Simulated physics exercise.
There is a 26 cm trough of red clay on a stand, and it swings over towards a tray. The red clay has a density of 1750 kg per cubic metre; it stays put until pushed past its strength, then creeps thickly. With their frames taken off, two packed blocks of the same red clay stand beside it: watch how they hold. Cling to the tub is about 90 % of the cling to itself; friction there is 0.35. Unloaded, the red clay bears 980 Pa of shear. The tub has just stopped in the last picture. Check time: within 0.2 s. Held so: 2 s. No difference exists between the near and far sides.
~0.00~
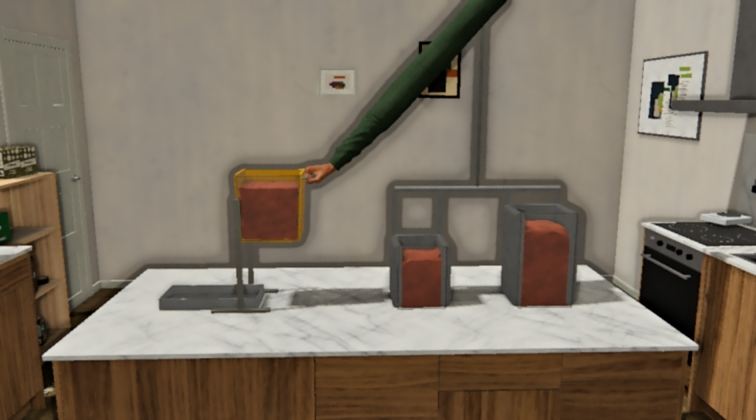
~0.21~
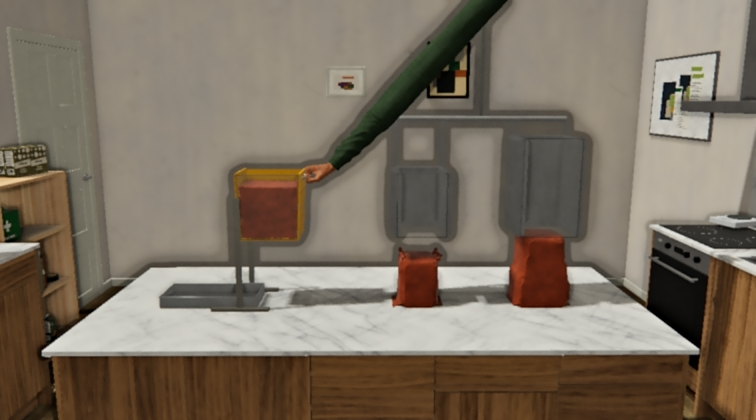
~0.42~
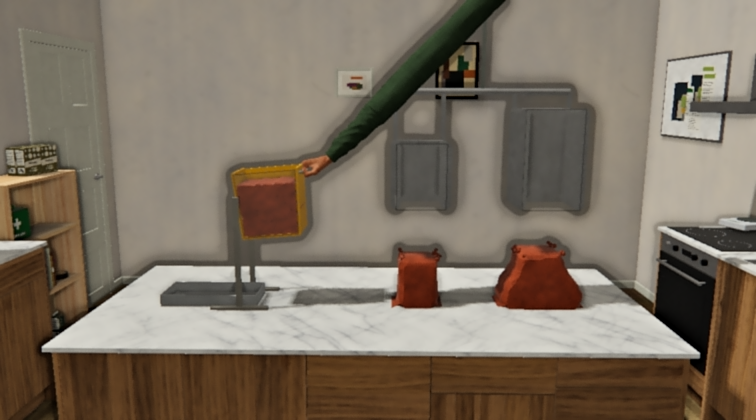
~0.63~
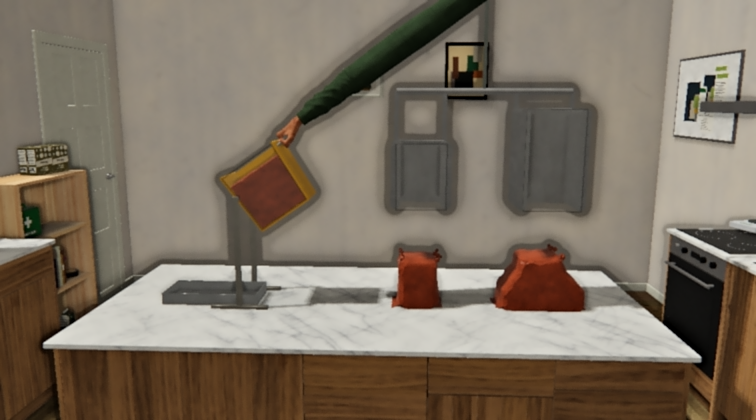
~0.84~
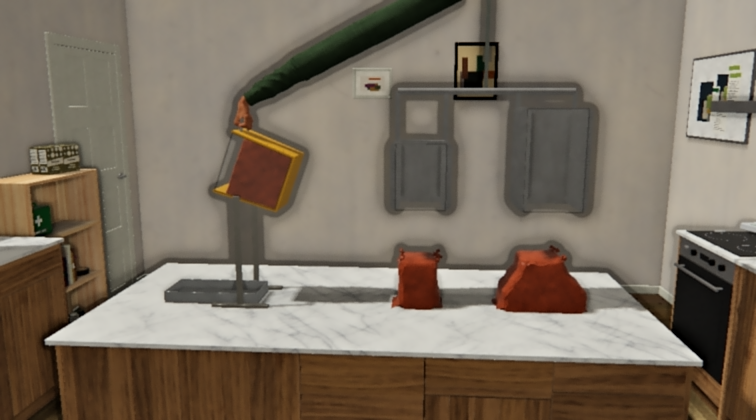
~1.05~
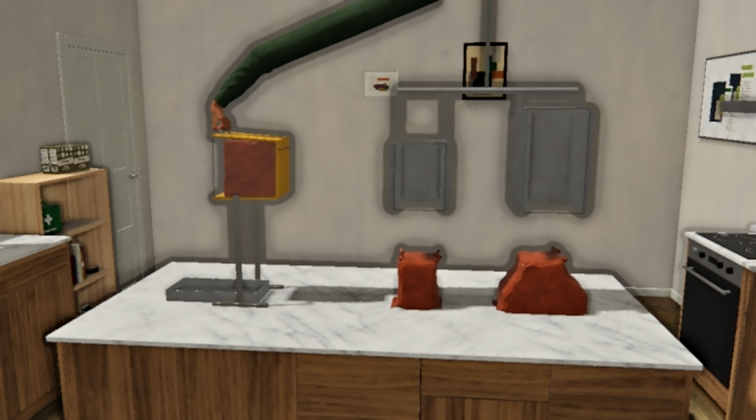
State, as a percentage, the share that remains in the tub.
100 %.
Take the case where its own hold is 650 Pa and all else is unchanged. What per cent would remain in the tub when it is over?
That works out near 75 %.
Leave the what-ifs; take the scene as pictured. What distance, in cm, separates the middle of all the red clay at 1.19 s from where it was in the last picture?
Roughly 0 centimetres.
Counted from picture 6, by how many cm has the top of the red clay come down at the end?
Roughly 0 cm.
After 1.19 s, the tub is at 89 degrees and holds 100 %.
After 1.36 s, the tub is at 89 degrees and holds 100 %.
After 1.53 s, the tub is at 89 degrees and holds 100 %.
After 1.70 s, the tub is at 89 degrees and holds 100 %.
After 3.05 s, at the end, the tub is at 89 degrees and holds 100 %.
